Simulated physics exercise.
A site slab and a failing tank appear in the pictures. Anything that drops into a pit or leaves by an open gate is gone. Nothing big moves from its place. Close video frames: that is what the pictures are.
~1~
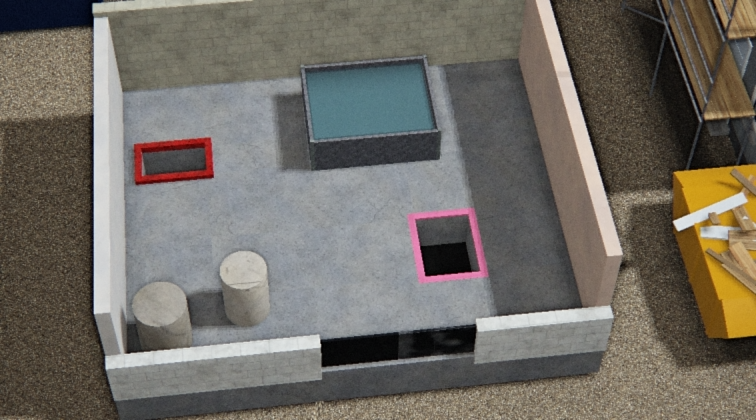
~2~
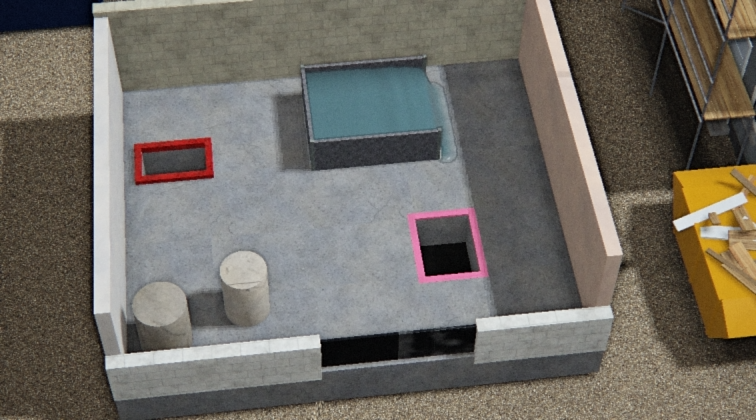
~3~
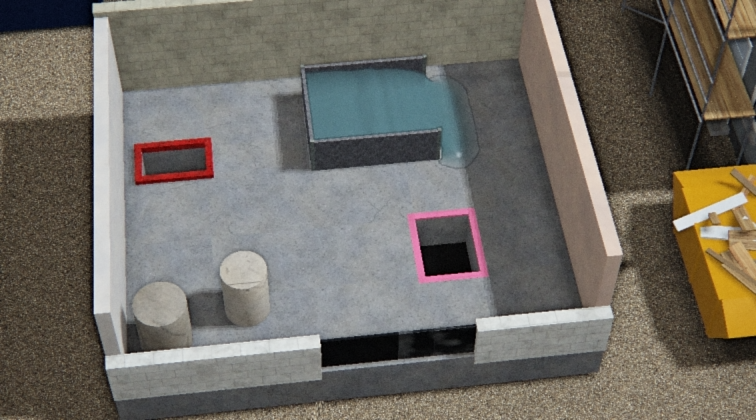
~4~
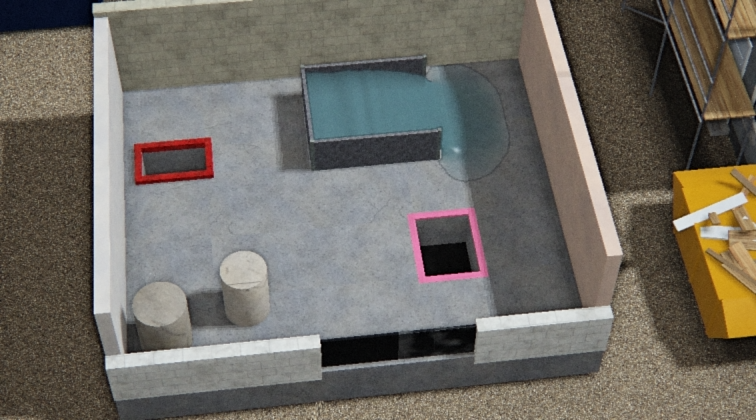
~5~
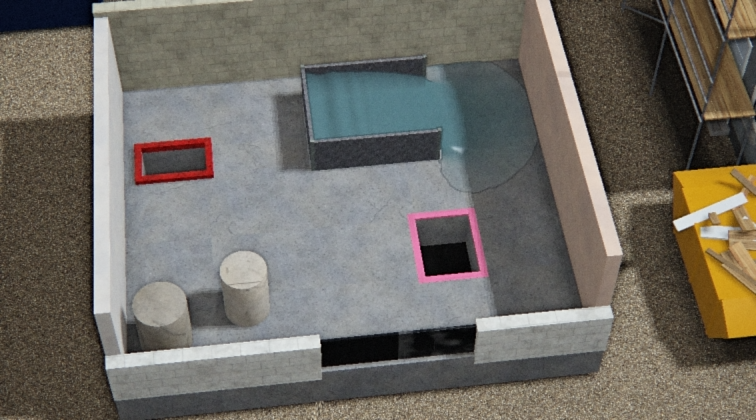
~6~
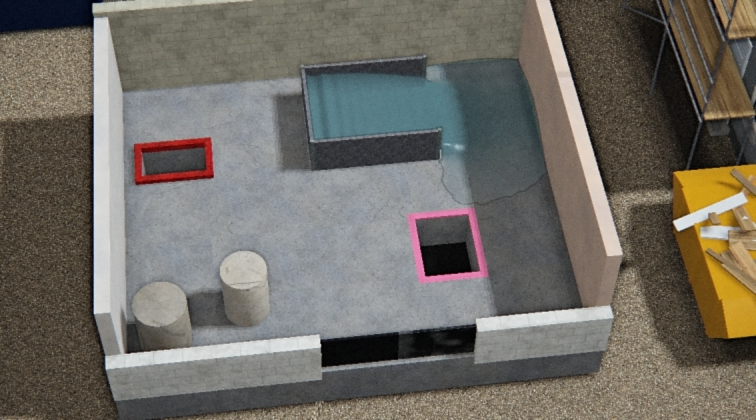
A teal pool of water fills a dark-walled tank at the back of a walled grey slab, seen from above by a still camera. A red-framed opening lies left, a pink-framed one right of centre, two pale cylinders stand front left, and a yellow container sits outside at right. The tank's right side gives way and water pours out, spreading rightward to the pinkish wall and forward across the floor.
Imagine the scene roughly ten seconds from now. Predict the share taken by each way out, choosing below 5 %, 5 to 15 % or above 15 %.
In the end the gate ends up with a tiny portion - beneath five per cent; the red pit ends up with a tiny portion - beneath five per cent; the pink pit ends up with a large portion - topping fifteen per cent.
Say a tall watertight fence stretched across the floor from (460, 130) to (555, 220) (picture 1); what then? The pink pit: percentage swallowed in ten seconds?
Roughly 10 per cent ends up in the pink pit.
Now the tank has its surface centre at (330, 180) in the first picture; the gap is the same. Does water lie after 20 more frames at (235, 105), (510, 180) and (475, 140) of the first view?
Going through the three spots, I'd say high and dry, swamped, swamped.
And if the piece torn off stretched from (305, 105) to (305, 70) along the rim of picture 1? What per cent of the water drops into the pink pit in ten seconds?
For pink, it comes to 2 percent.
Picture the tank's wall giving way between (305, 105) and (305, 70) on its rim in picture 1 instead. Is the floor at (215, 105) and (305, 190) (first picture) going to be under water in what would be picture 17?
Well, the first place ends up drenched, and the second one left untouched.
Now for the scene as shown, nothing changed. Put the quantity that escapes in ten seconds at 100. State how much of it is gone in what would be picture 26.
About 15 per cent.
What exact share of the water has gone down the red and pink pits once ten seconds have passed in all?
Close to 0 in a hundred and 20 in a hundred, in that order.
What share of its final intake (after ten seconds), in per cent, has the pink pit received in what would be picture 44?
About 60 %.
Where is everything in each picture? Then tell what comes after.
In the first frame, the tank at (370, 101) is whole and still.
In the second frame, the front is at (443, 161), out from the gap at (429, 111).
In the third frame, the front is at (461, 165), out from the gap at (429, 114).
In the fourth frame, the front is at (491, 167), out from the gap at (429, 115).
In the fifth frame, water pours out at (429, 115) and has run to (532, 143).
In the sixth frame, water pours out at (429, 115) and has run to (545, 168).
A moment on, water covers 15 % of the floor; the gate 0 %, the red pit 0 %, the pink pit 0 %.
Next, water covers 20 % of the floor; the gate 0 %, the red pit 0 %, the pink pit 0 %.
Then, water covers 35 % of the floor; the gate 0 %, the red pit 0 %, the pink pit 3 %.
Later, water covers 70 % of the floor; the gate 0 %, the red pit 0 %, the pink pit 11 %.
In the end, water covers 90 % of the floor; the gate 0 %, the red pit 0 %, the pink pit 19 %.
